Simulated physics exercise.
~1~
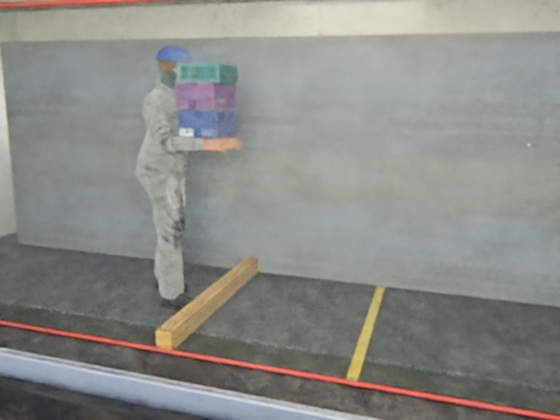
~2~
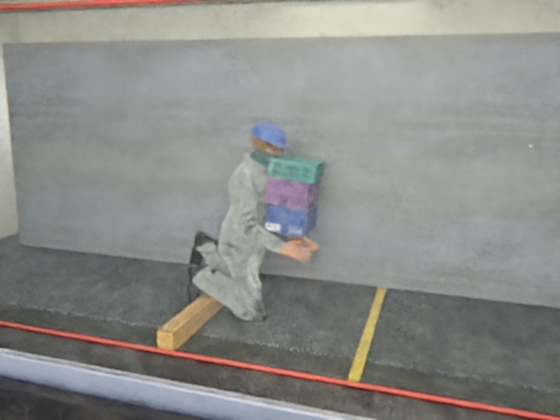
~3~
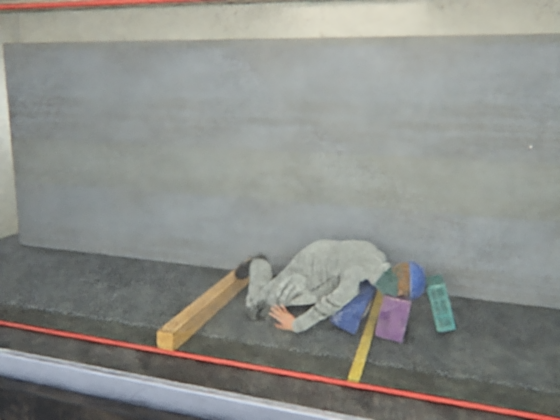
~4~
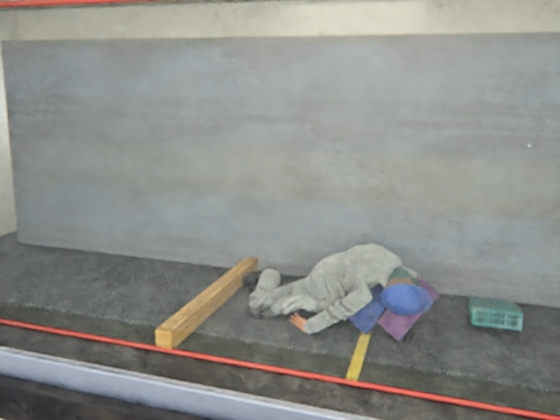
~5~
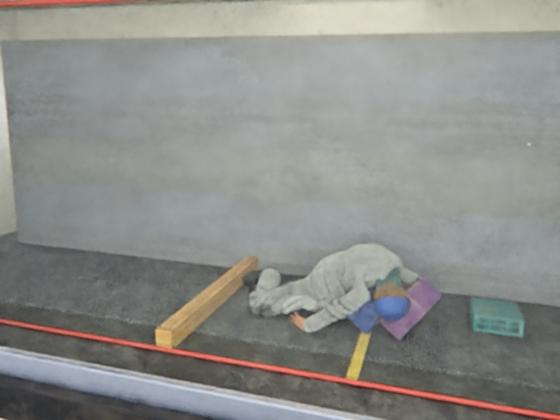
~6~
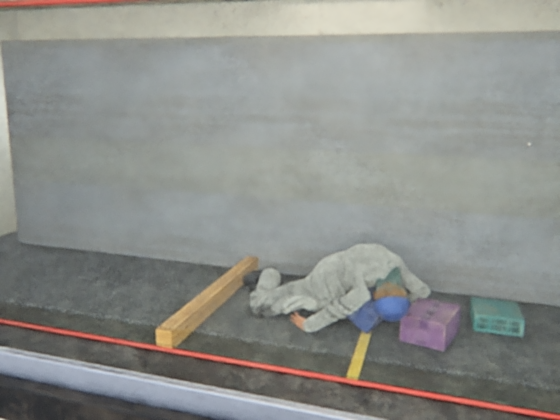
At first, a figure in grey overalls and a blue cap stands behind a low wooden beam, holding a stack of green, purple and blue crates against the chest. The figure pitches to the right over the beam, knees folding and feet trailing behind, with the stack still upright in front. Then the body crumples face down on the dark floor, and the crates tip and scatter around the head. The green one tumbles farthest right and settles upside down. Finally the purple one rolls off beside it, while the figure lies slumped over the blue one, head past the yellow line.
